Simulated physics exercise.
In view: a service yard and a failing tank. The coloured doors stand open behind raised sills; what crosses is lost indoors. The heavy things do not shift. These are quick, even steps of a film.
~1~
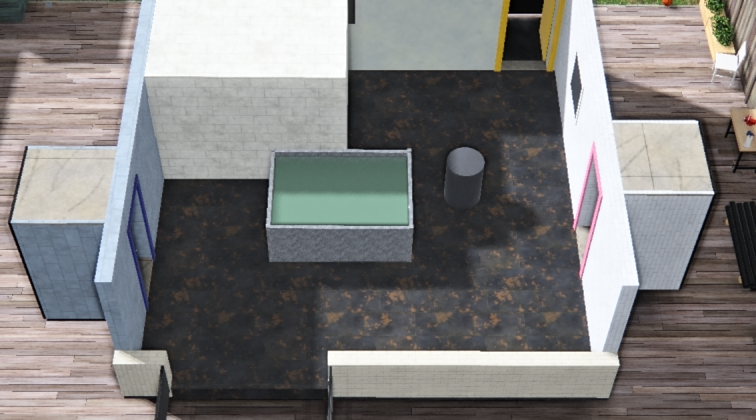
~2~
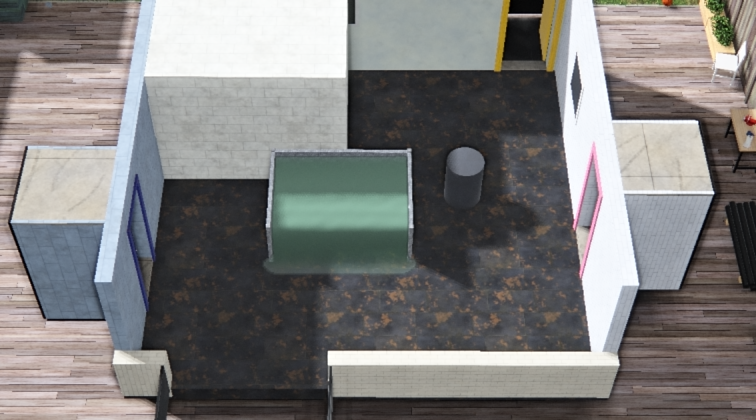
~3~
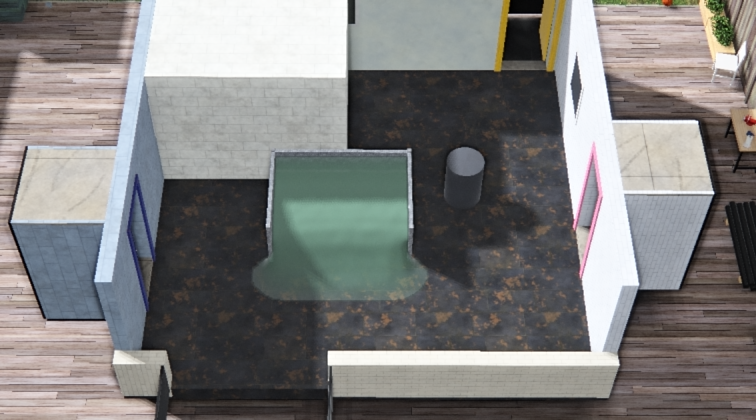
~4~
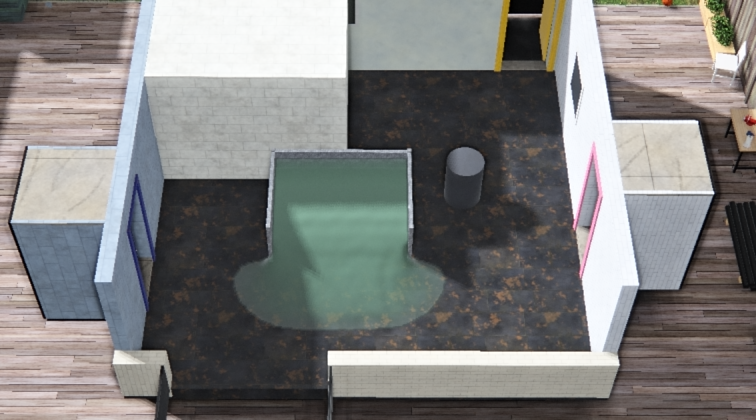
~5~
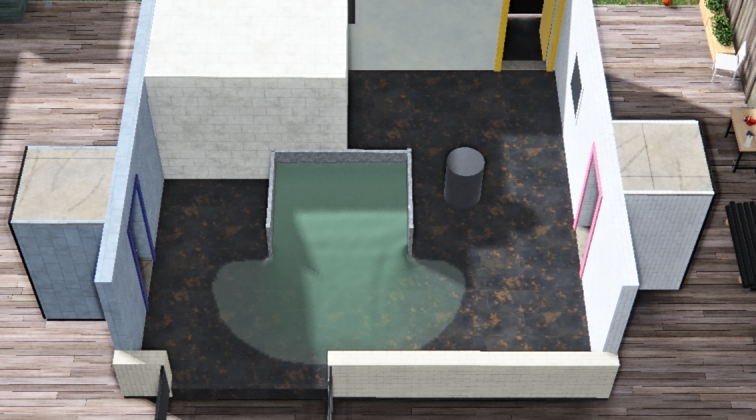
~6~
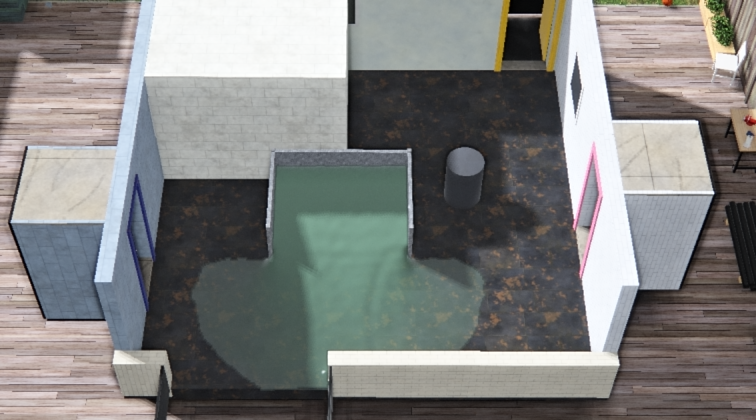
In a walled yard, green water pours from an open tank and spreads across the dark floor.
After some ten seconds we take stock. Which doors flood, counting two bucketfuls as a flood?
One by one: The blue door holds within the limit; the pink door holds within the limit; the yellow door floods.
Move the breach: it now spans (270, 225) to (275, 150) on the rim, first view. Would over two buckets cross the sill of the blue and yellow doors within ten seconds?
One by one: The blue one floods, the yellow one stays under.
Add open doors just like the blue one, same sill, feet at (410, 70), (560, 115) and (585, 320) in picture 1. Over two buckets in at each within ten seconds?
In that order: Lets less in, is under, is over.
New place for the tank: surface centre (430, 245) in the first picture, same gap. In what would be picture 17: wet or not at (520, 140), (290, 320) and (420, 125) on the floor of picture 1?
One after the other: Not flooded, flooded, no water.
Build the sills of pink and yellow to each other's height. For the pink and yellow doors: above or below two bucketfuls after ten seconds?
My reading: The pink one floods, the yellow one lets less in.
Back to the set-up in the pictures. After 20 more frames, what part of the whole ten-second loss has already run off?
About 70 per cent.
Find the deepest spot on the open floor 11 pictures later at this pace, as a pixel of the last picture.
I would point to (589, 375).
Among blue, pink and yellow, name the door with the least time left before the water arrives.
The blue-painted one.
A moment on, water covers 35 % of the floor; the blue door wet at the sill, nothing in, the pink door not reached, the yellow door not reached.
Next, water covers 35 % of the floor; the blue door wet at the sill, nothing in, the pink door not reached, the yellow door not reached.
Then, water covers 50 % of the floor; the blue door wet at the sill, nothing in, the pink door wet at the sill, nothing in, the yellow door not reached.
Later, water covers 85 % of the floor; the blue door wet at the sill, nothing in, the pink door wet at the sill, nothing in, the yellow door over two buckets in.
In the end, water covers 100 % of the floor; the blue door wet at the sill, nothing in, the pink door wet at the sill, nothing in, the yellow door far over two buckets in.
